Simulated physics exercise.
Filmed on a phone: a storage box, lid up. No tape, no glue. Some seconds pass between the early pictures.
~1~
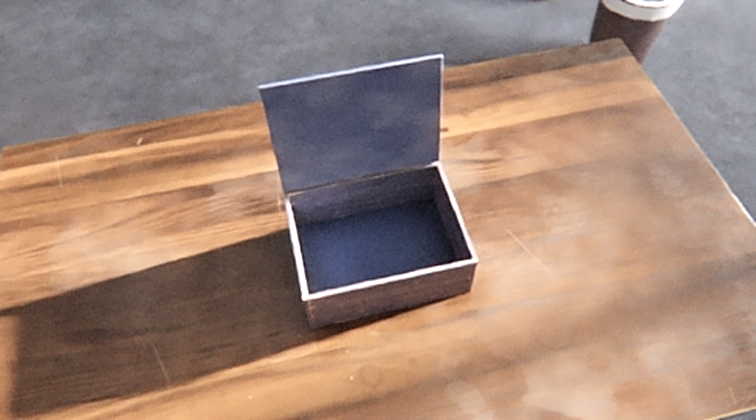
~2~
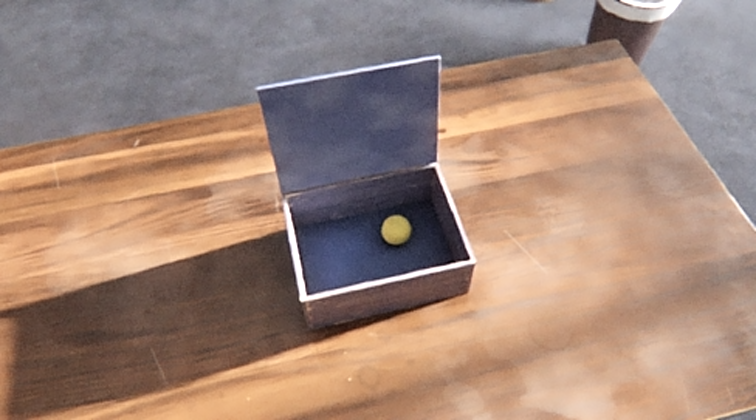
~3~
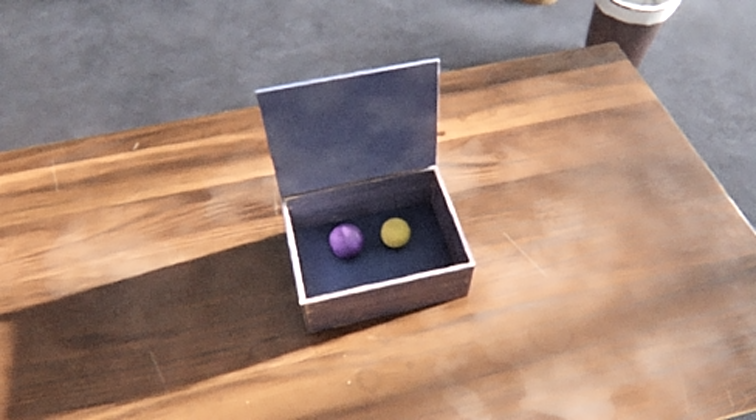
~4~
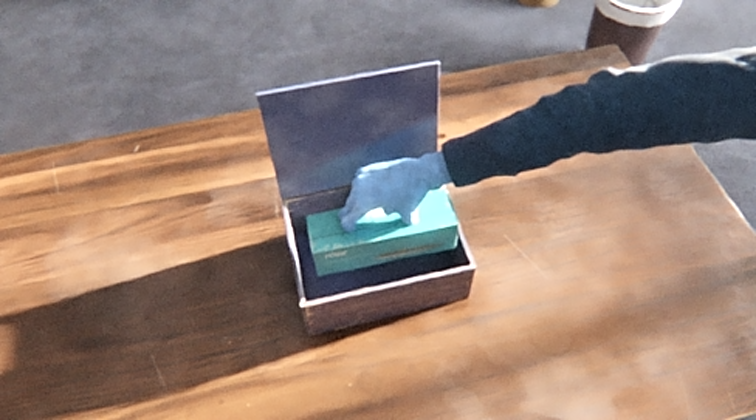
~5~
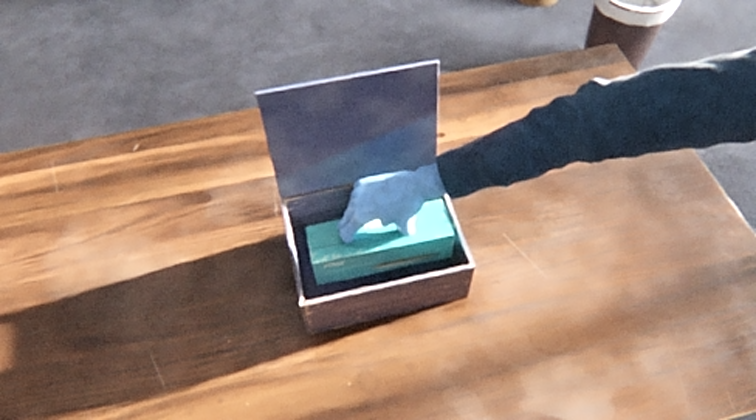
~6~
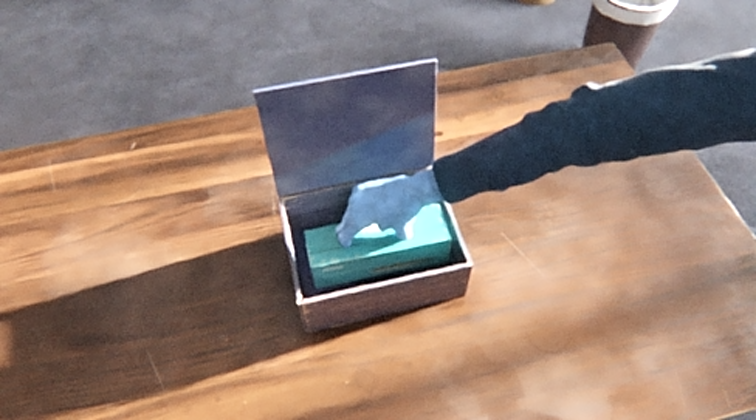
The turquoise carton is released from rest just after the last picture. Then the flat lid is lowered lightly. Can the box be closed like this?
The lid sits on the rim.
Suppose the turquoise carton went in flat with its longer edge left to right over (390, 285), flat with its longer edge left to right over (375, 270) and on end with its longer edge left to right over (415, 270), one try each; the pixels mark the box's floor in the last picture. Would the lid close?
In the first case it closes; in the second case it shuts flat; in the third case it is held up.
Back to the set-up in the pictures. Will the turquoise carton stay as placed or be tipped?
The turquoise carton keeps its pose.
Then, 0.30 s on from there, turquoise carton shifted a little near (377, 263); purple ball shifted a little.
Then, 1.30 s on from there, lid 78° above the rim; turquoise carton shifted a little near (377, 266); purple ball shifted a little.
Then, 1.80 s on from there, lid 45° above the rim; turquoise carton shifted a little near (377, 266); purple ball shifted a little.
Then, 2.20 s on from there, lid 12° above the rim; turquoise carton shifted a little near (377, 266); purple ball shifted a little.
In the end, lid shut; moved from the start, turquoise carton; the other 2 unmoved. At the end, from the last picture's camera, turquoise carton near (377, 266).
